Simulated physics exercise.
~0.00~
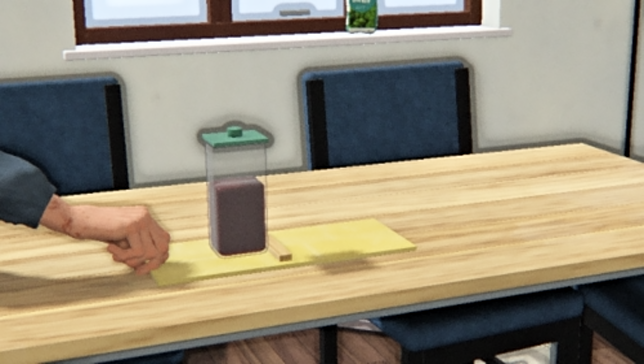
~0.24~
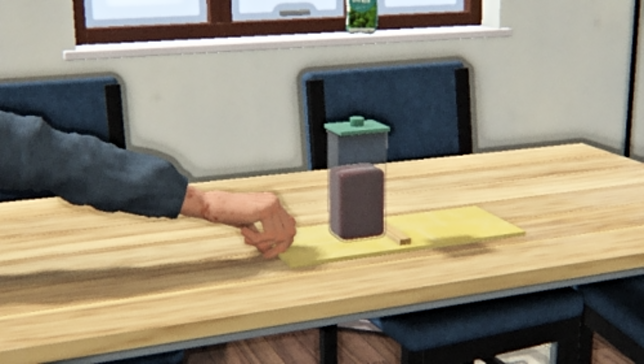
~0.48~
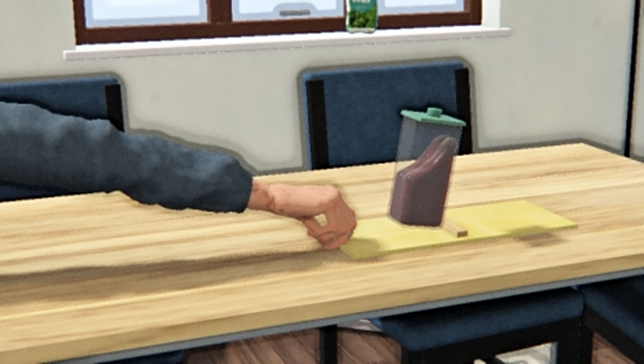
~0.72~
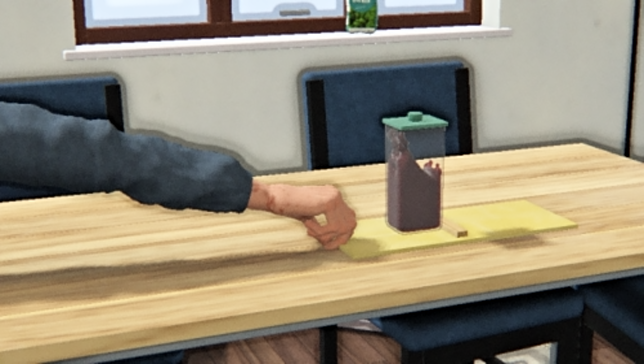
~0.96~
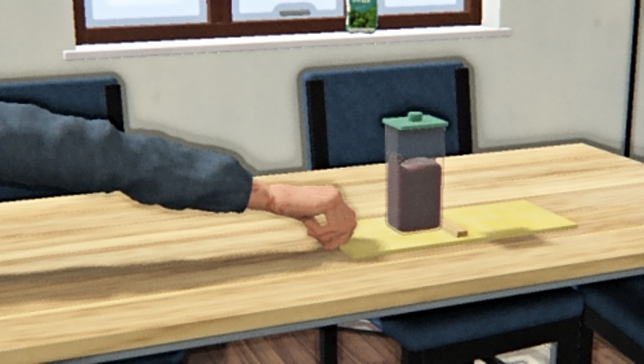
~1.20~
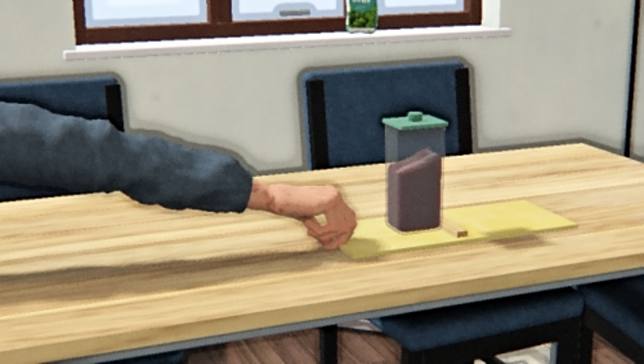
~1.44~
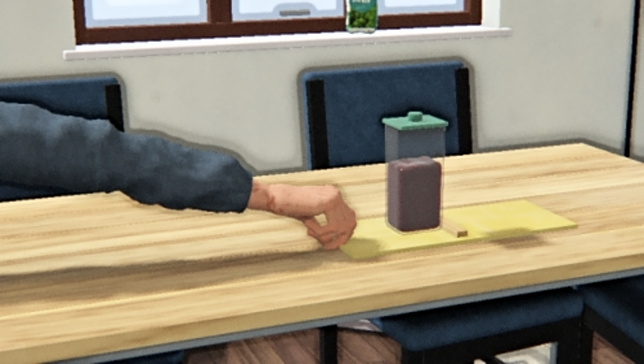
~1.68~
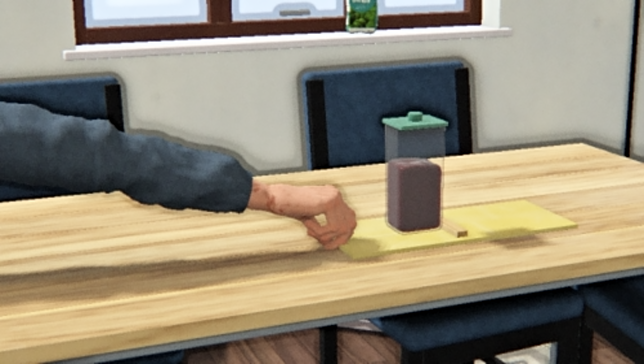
A hand slid a yellow board to the right along a wooden table, carrying a clear, green-lidded canister of dark liquid, then stopped. The canister tipped briefly and settled back upright while the liquid sloshed up its side and gradually calmed.
